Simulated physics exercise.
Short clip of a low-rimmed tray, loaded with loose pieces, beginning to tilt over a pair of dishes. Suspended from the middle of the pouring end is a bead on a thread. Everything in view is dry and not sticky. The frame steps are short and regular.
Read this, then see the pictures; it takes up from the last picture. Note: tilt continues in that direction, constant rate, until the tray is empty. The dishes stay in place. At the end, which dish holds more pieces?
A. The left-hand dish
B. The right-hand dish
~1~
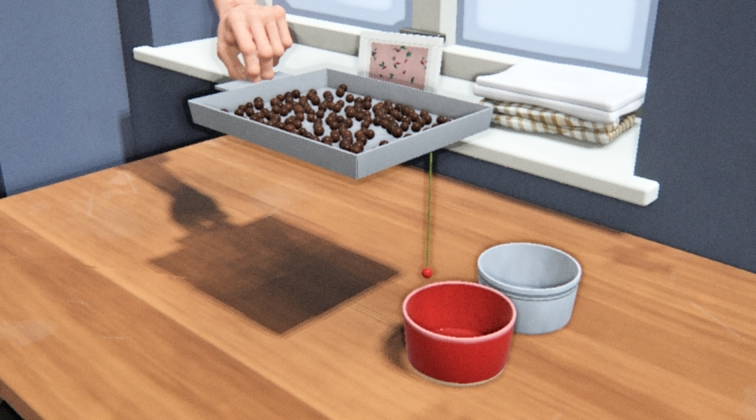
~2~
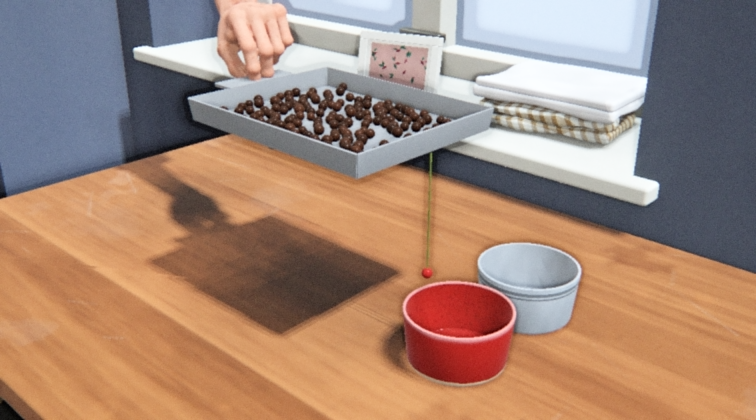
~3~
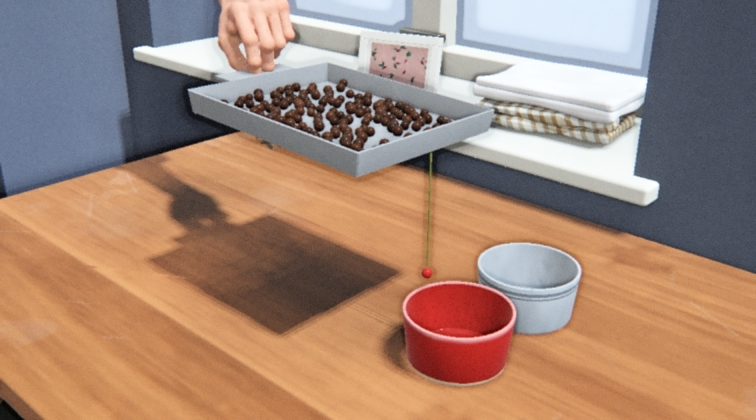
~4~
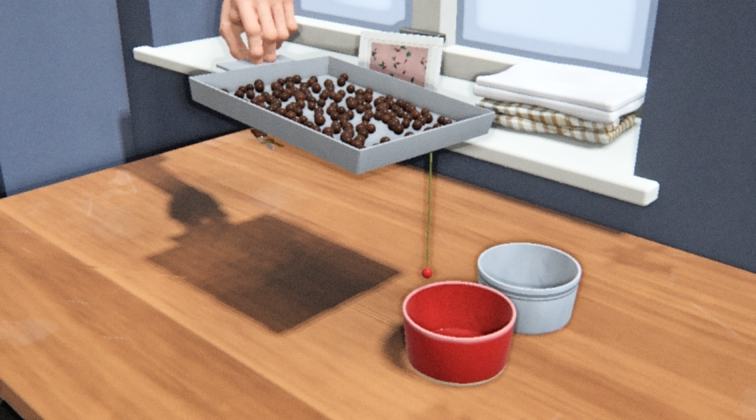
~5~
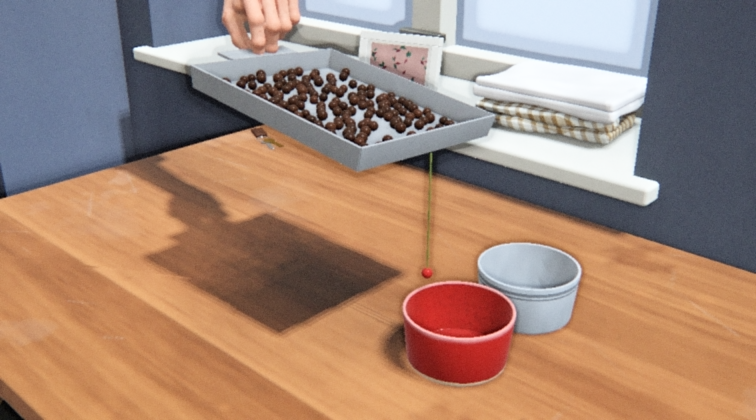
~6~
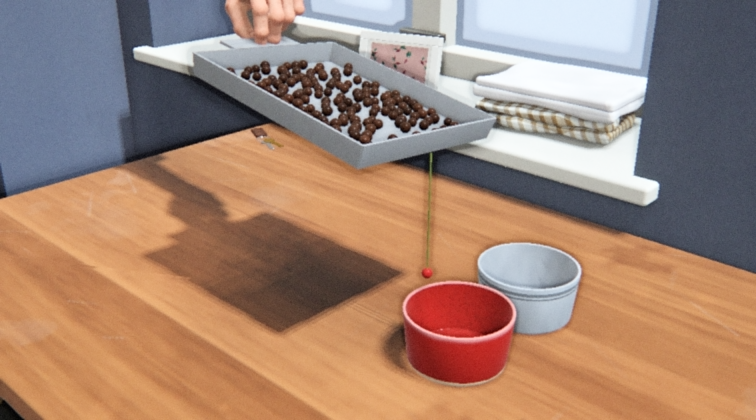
B.
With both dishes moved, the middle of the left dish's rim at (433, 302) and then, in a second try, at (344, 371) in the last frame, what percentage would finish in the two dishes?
The first gives 90 %, the second 0 %.
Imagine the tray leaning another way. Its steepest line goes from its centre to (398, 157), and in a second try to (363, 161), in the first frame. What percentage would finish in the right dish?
Case one 0 %; case two 0 %.
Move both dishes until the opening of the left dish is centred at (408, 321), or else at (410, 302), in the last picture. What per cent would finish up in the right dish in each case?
70 %, 90 %.
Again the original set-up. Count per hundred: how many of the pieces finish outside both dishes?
Some 30 per cent.
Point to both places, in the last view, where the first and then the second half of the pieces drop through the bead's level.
The leading part at (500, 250), the rest of it at (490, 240).
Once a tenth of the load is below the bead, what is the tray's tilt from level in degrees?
About 90 degrees.
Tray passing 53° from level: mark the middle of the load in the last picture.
(432, 101).
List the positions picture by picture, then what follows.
The first frame shows corners of the pouring end (357, 154) and (489, 107), level; middle of the load (330, 121), chocolate balls; left dish (503, 350); right dish (571, 301); bead on its thread (427, 273).
The second frame shows corners of the pouring end (357, 153) and (489, 108), level; middle of the load (330, 120).
The third frame shows corners of the pouring end (358, 151) and (490, 109), tipped barely, lowest at the right corner; middle of the load (330, 116).
The fourth frame shows corners of the pouring end (360, 149) and (491, 112), tipped a little, lowest at the right corner; middle of the load (331, 111).
The fifth frame shows corners of the pouring end (361, 146) and (492, 114), tipped a little, lowest at the right corner; middle of the load (333, 106).
The sixth frame shows corners of the pouring end (363, 144) and (492, 117), tipped a little, lowest at the right corner; middle of the load (338, 101), roughly half on the move; left dish (503, 350); right dish (571, 301).
Just after the last frame, tray tipped steeply; almost all on the tray; just a few in the air.
A moment on, tray tipped right over; the larger part on the tray; just a few in the right dish; just a few outside both; roughly a quarter in the air.
Further on, tray tipped past a quarter turn; just a few in the left dish; roughly two thirds in the right dish; roughly a quarter outside both.
When it is over, tray tipped past a quarter turn; just a few in the left dish; roughly two thirds in the right dish; roughly a quarter outside both.
